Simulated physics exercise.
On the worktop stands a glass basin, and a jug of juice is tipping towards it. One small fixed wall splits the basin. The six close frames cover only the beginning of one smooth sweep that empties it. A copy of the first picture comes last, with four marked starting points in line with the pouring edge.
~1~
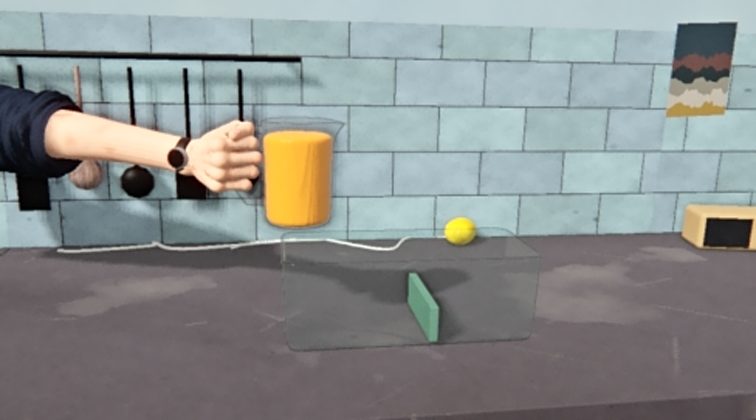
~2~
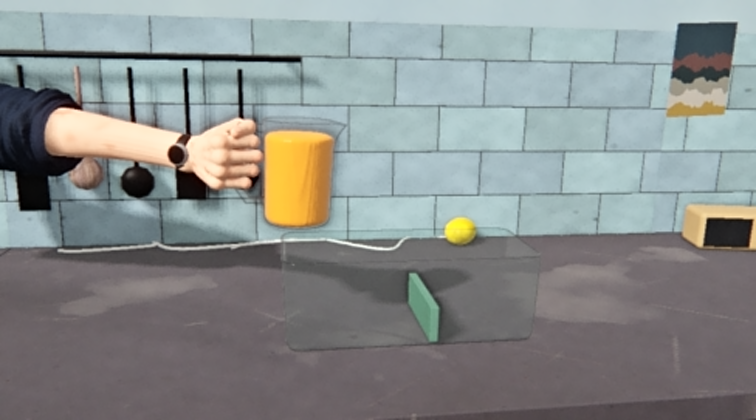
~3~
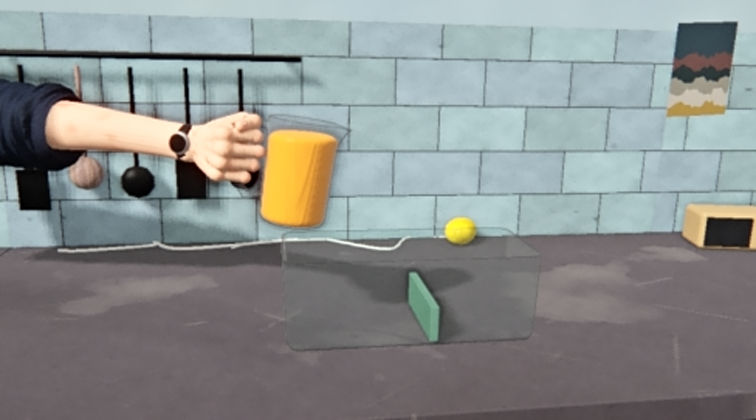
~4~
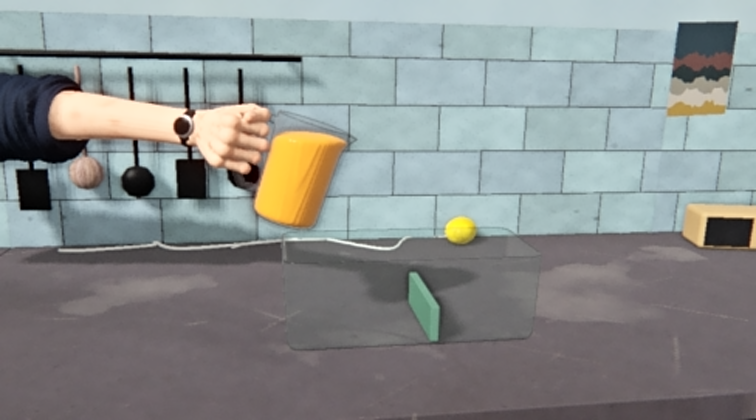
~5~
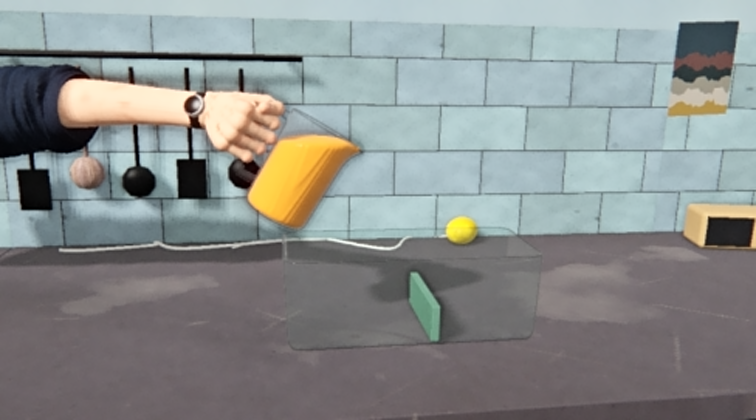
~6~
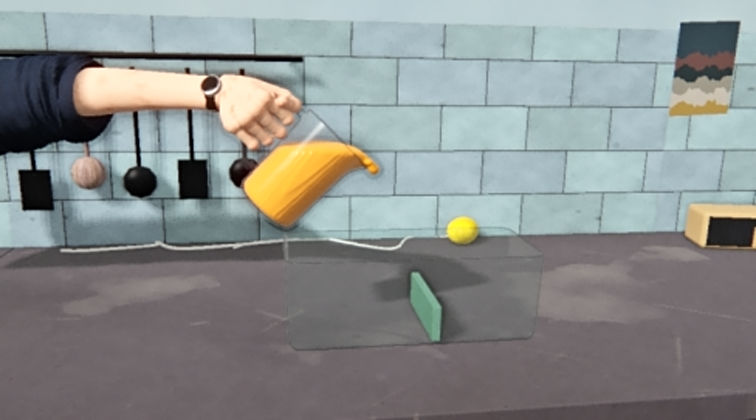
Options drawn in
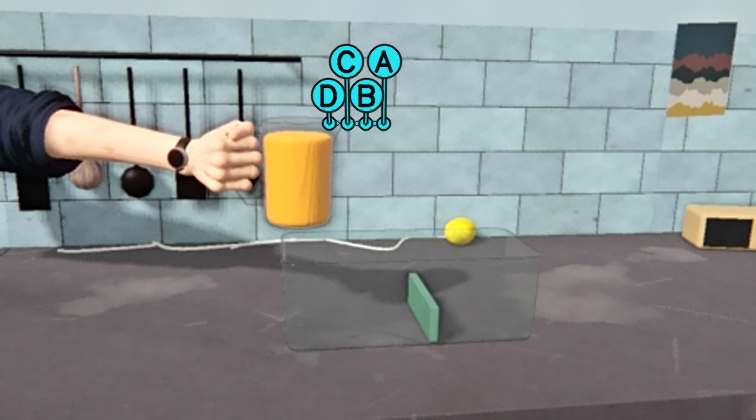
In this clip, a hand holds a jug of orange juice above a clear glass basin with a green divider on a worktop, then gradually tilts it to the right until juice begins to flow over the lip.
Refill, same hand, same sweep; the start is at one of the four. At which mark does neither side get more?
The best place is A.
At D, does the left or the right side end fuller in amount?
The left side.
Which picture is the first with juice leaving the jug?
In picture 6.
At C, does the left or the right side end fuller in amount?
The left side.
On the marked copy, A at (383, 123); B at (365, 123); C at (347, 123); D at (329, 123).
If A is chosen, about 45 % ends left of the wall and 54 % right of it.
If B is chosen, about 83 % ends left of the wall and 15 % right of it.
If C is chosen, about 94 % ends left of the wall and 4 % right of it.
If D is chosen, about 94 % ends left of the wall and 4 % right of it.
